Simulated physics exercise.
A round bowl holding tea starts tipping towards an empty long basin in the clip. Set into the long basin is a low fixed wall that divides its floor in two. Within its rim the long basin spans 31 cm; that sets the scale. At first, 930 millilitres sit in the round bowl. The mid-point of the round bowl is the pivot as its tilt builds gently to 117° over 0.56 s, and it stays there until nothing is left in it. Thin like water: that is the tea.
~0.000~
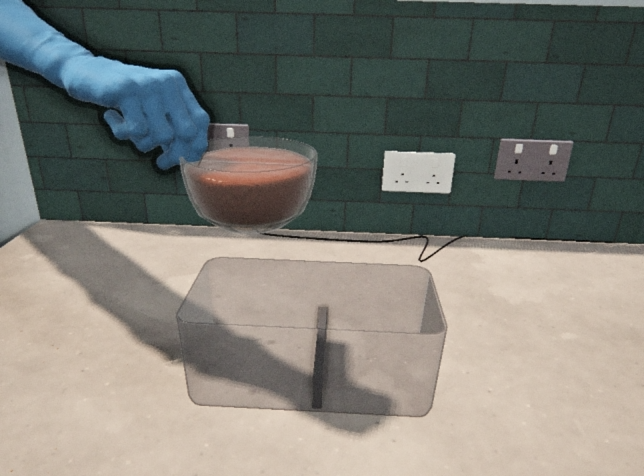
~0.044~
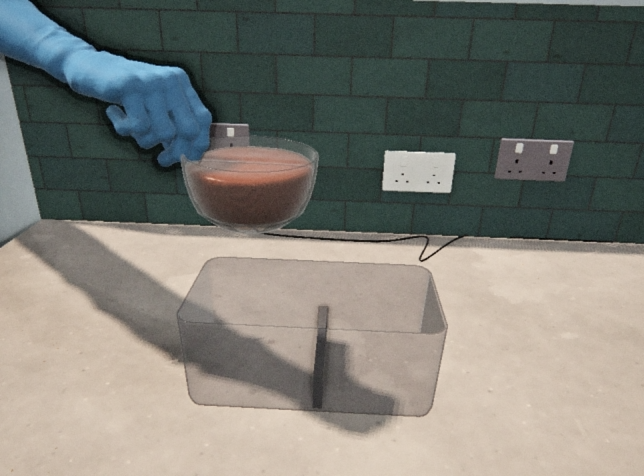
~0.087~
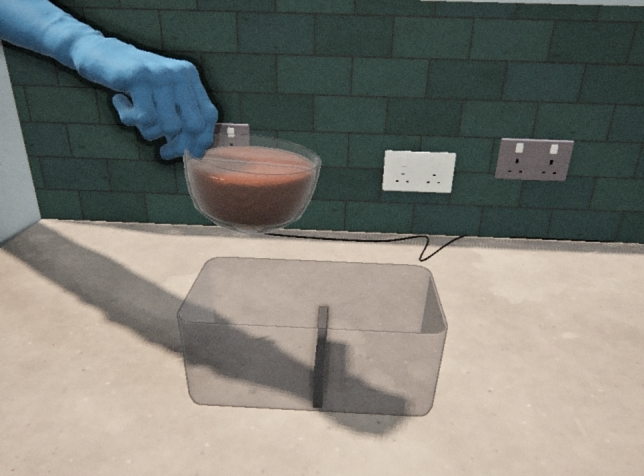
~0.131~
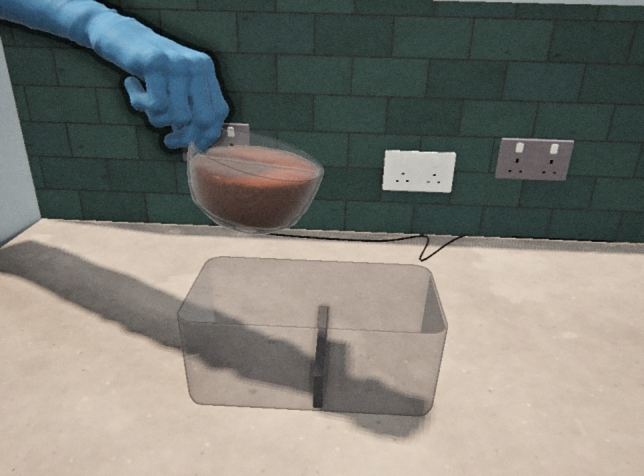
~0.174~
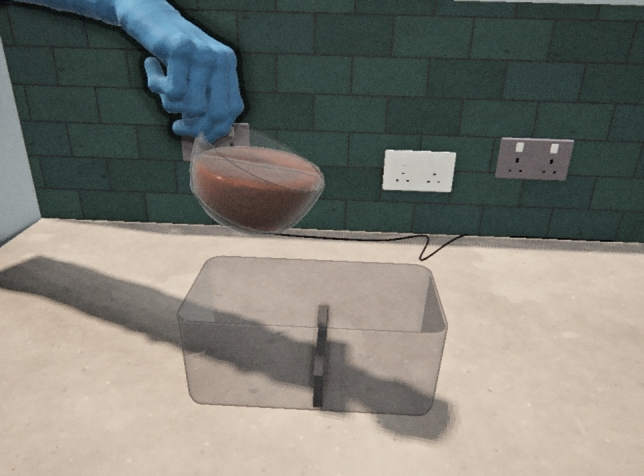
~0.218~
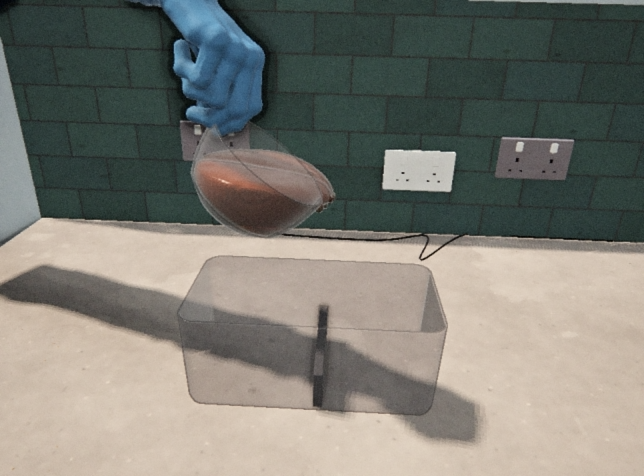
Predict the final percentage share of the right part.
Right part: About 64 %.
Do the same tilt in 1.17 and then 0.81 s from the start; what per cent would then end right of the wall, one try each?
About 85 %, then about 80 %.
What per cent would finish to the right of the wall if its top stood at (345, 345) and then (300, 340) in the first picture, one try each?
Some 40 in a hundred, then some 75 in a hundred.
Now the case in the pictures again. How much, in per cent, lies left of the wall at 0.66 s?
Some 20 per cent.
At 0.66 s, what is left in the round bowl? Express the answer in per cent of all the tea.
About 0 % is still there.
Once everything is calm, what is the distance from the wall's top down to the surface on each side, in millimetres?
Near 38 mm for the left and near 22 mm for the right.
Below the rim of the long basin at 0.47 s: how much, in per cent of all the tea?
About 54%.
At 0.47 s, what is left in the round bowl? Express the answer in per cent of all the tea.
Some 10 per cent.
After 0.47 s the tilt is 110° and 11 per cent is still to pour, 0 is left of the wall and 54 right of it.
After 0.66 s the tilt is 117° and 0 per cent is still to pour, 21 is left of the wall and 64 right of it.
After 0.85 s the tilt is 117° and 0 per cent is still to pour, 29 is left of the wall and 67 right of it.
After 1.06 s the tilt is 117° and 0 per cent is still to pour, 32 is left of the wall and 65 right of it.
In the end 33 per cent lies left of the wall, 64 right of it and 3 outside.
